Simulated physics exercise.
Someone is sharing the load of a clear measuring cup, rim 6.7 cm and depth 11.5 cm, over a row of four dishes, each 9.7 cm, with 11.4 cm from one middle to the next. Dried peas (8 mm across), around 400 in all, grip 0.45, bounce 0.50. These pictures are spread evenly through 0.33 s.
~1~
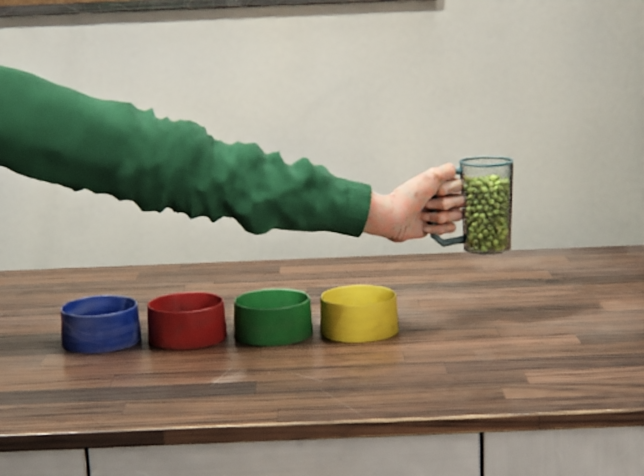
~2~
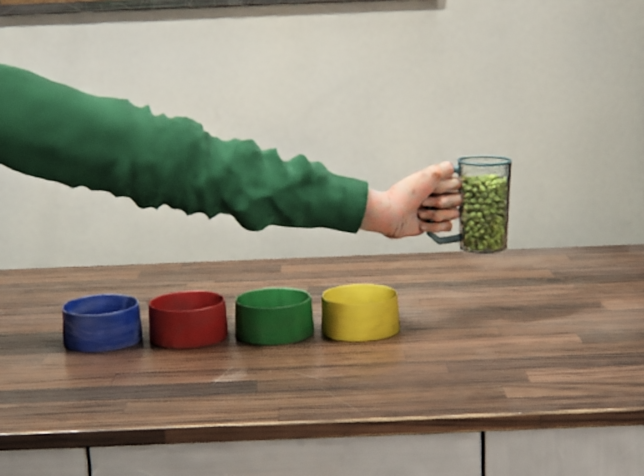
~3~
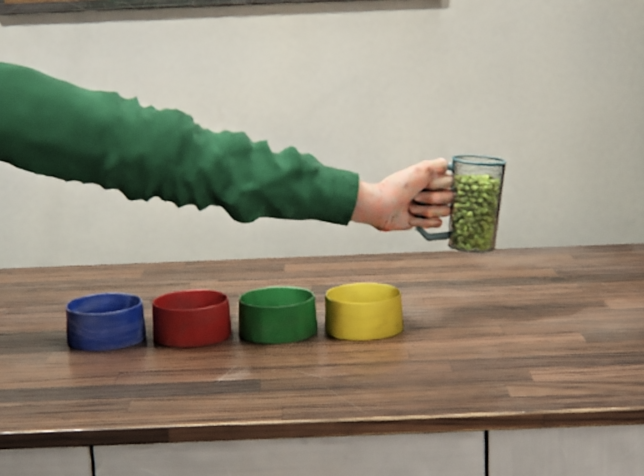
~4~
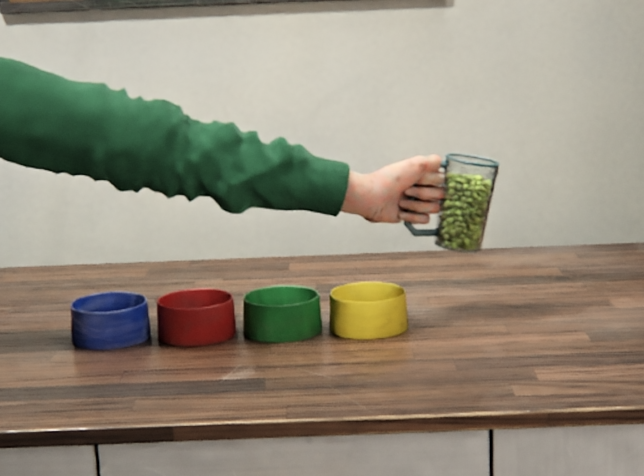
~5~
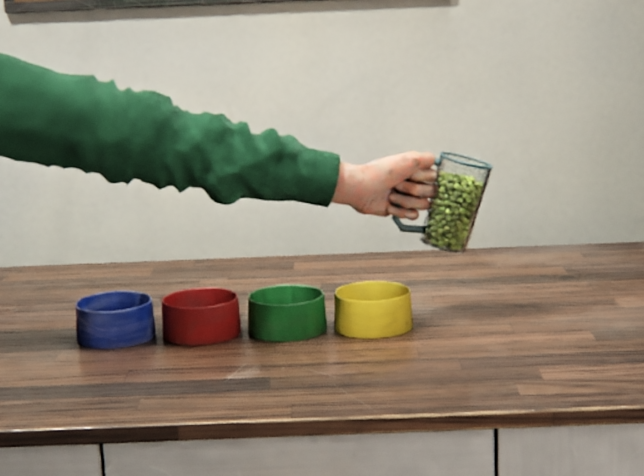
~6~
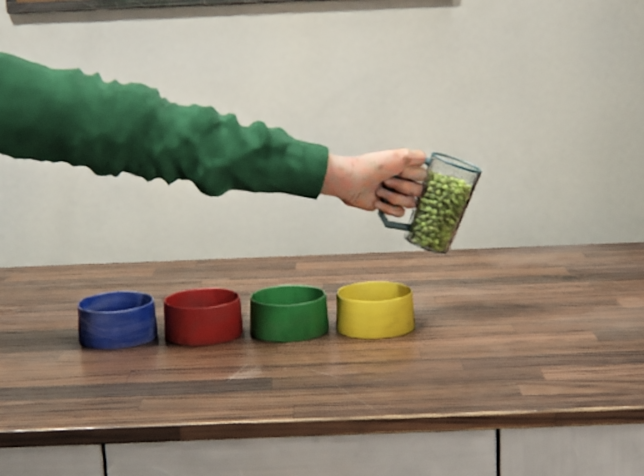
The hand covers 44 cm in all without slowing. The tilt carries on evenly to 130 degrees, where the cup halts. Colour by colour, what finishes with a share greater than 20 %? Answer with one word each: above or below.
Red dish above, blue dish below, green dish below, yellow dish below, counter below.
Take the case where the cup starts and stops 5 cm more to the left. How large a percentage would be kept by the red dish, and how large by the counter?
After the change, red takes 100 while the counter takes 0.
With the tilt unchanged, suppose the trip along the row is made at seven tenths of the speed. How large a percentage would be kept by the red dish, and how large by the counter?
Red: 0; counter: 10.
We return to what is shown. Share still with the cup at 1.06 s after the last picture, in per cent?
About 90 %.
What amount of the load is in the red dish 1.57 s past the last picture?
Estimate to date: Some 80 %.
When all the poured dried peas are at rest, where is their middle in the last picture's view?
My guess is close to (215, 320).
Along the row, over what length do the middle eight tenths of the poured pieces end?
Roughly 9 cm.
Then, 0.64 s after the last picture, tilt 73 degrees; cup holds 100 %.
Then, 1.06 s after the last picture, tilt 106 degrees; cup holds 90 %, green 5 %.
Then, 1.57 s after the last picture, tilt 130 degrees; cup holds 0 %, red 80 %, green 5 %.
In the end, red 85 %, blue 0 %, green 5 %, yellow 0 %, counter 10 %.
